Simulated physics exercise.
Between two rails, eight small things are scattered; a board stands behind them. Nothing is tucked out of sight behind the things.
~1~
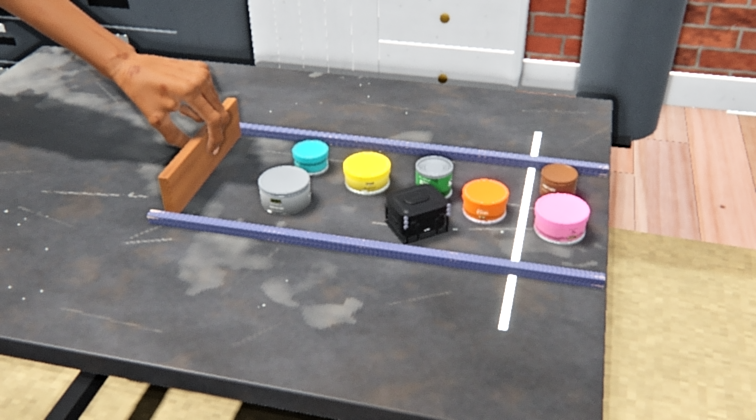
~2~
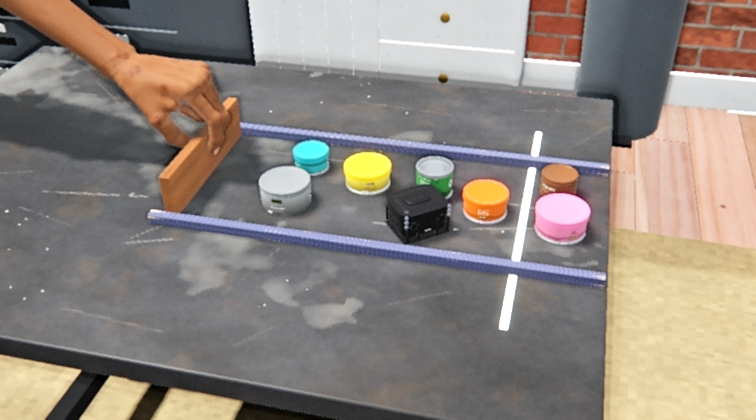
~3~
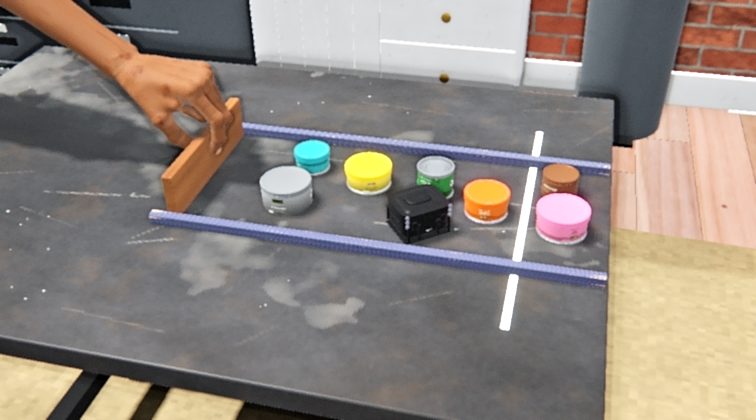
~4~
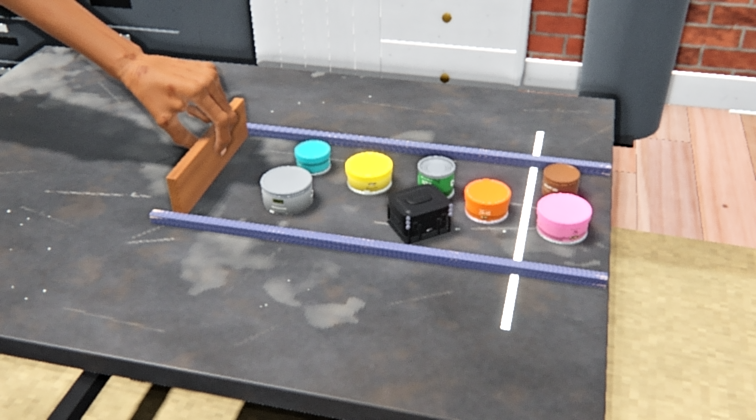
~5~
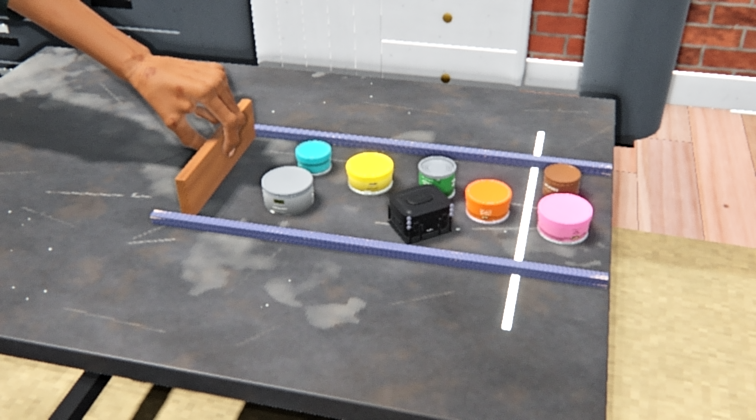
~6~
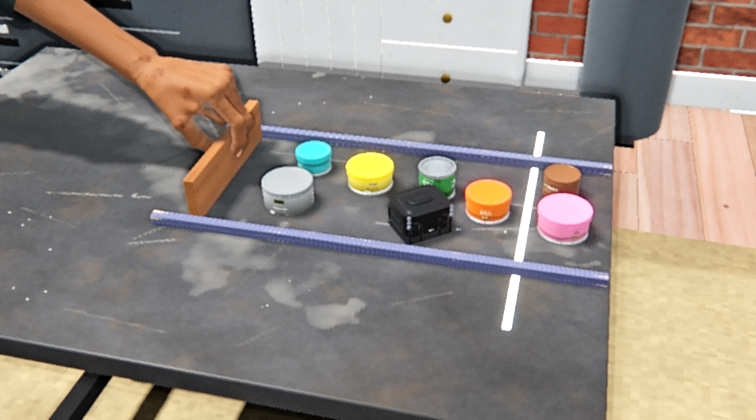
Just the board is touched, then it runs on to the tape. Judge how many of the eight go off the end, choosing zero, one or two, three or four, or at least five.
One to two lost.
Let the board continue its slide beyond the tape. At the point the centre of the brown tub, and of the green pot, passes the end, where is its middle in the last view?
Around (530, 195), then around (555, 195).
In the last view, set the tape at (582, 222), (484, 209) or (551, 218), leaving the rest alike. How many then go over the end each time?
In that order 5, 0 and 4.
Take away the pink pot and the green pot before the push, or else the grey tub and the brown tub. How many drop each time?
Well, the first time you'd get 0, and the next time 1.
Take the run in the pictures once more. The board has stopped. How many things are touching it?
Contact count: 3.
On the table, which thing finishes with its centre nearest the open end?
It's the brown tub.
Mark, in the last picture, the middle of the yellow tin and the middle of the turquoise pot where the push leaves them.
Yellow tin: (552, 202); turquoise pot: (550, 179).
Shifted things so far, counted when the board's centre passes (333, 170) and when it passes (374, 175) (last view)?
Tally: 3; 6.
Early on, none off yet; pink pot at rest near (564, 220); brown tub at rest near (562, 183); orange pot at rest near (488, 202).
A while later, none off yet; pink pot at rest near (564, 220); brown tub at rest near (562, 183); orange pot travelled a little near (511, 208).
Further along, none off yet; pink pot travelled a little near (593, 223); brown tub travelled a little near (576, 182); orange pot travelled about its own width near (545, 213).
Finally, the number that fall off is one or two; lost, pink pot.
